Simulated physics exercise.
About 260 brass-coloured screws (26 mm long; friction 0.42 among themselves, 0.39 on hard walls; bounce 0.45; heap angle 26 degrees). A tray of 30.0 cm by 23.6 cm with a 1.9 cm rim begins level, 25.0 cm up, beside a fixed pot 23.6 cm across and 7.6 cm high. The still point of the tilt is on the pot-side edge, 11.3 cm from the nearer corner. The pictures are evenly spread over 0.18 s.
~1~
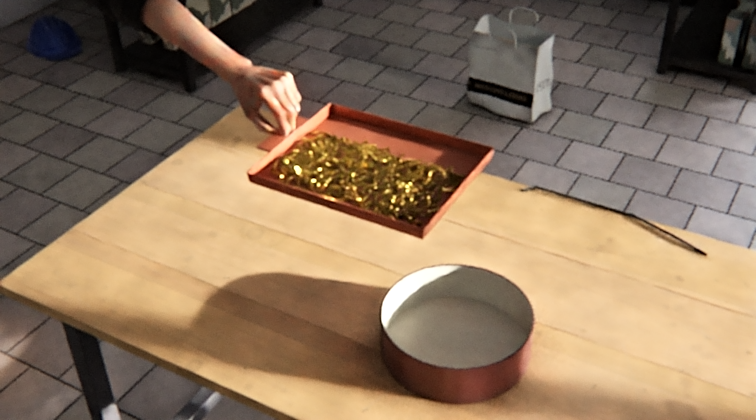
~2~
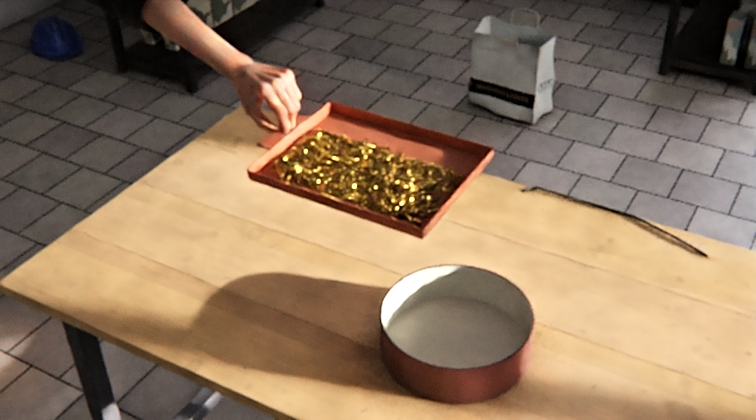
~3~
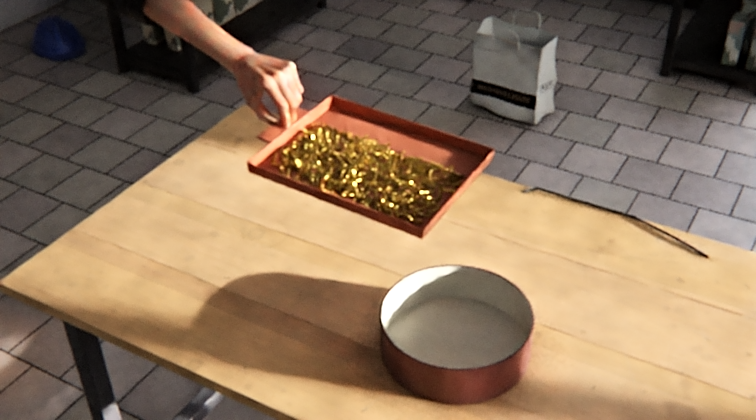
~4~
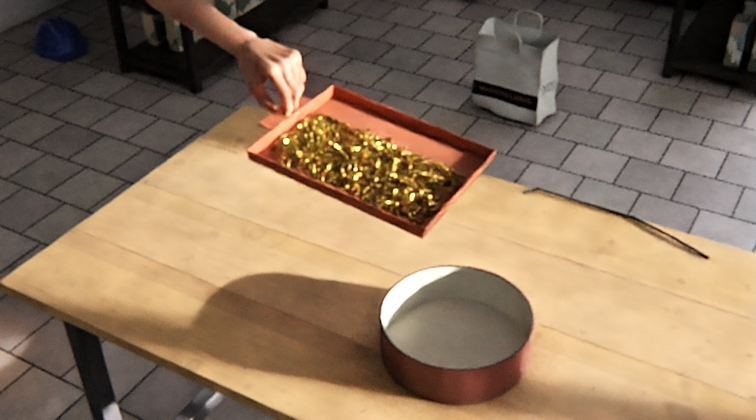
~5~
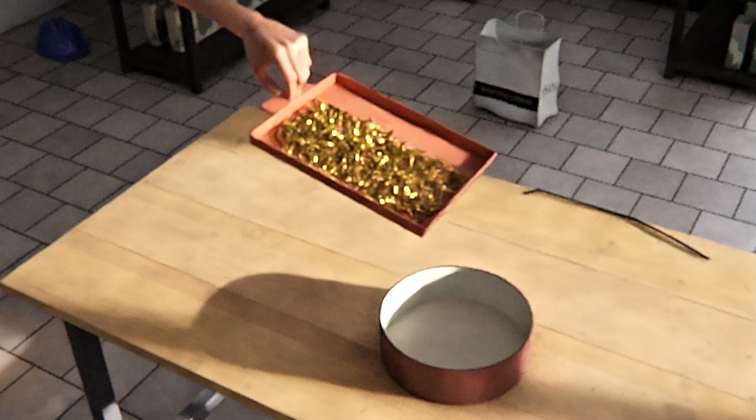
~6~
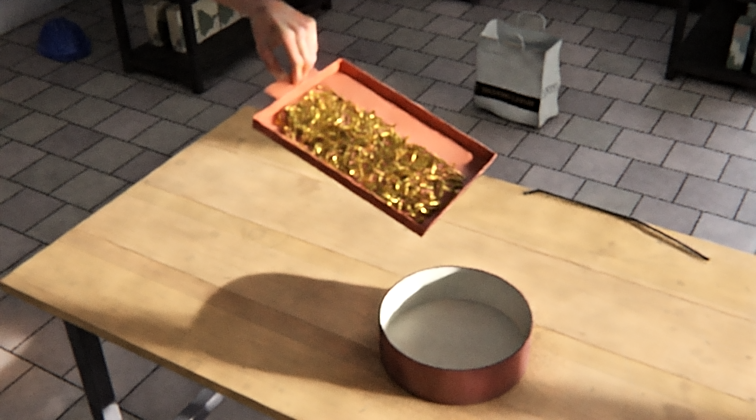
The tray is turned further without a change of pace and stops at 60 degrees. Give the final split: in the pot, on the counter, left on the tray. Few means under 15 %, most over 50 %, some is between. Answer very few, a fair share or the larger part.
Pot a fair share, counter a fair share, tray a fair share.
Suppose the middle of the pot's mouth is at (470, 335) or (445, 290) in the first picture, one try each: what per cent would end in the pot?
About 35 and 30 per cent.
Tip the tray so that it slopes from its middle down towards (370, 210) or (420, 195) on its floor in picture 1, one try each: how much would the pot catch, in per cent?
Some 20 and 70 per cent.
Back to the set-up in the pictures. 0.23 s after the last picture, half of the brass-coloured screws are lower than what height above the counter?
Roughly 34 cm.
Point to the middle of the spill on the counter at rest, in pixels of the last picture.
At about (556, 309).
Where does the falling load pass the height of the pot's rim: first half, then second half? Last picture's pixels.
First near (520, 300), later near (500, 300).
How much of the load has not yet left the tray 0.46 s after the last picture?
Some 65 per cent of the load.
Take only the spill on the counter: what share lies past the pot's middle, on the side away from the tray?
About 90 per cent.
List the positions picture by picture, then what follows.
In the first frame, tray tilt 0 degrees, front corners at (248, 172) and (423, 228); middle of the pieces at (365, 178); pot at (457, 313).
In the second frame, tray tilt 1 degrees, front corners at (248, 169) and (423, 228); middle of the pieces at (365, 177).
In the third frame, tray tilt 3 degrees, front corners at (248, 162) and (423, 228), lowest corner right back; middle of the pieces at (365, 173).
In the fourth frame, tray tilt 8 degrees, front corners at (249, 149) and (424, 228), lowest corner right back; middle of the pieces at (366, 168).
In the fifth frame, tray tilt 13 degrees, front corners at (251, 133) and (425, 228), lowest corner right back; middle of the pieces at (367, 161).
In the sixth frame, tray tilt 19 degrees, front corners at (255, 117) and (426, 228), lowest corner right back; middle of the pieces at (370, 154); pot at (456, 315).
Then, 0.14 s after the last picture, tilt 42 degrees; the tray holds 100 %, the pot 0 %.
Then, 0.23 s after the last picture, tilt 56 degrees; the tray holds 100 %, the pot 0 %.
Then, 0.46 s after the last picture, tilt 60 degrees; the tray holds 65 %, the pot 0 %.
In the end, pot 40 %, counter 30 %, tray 25 %.
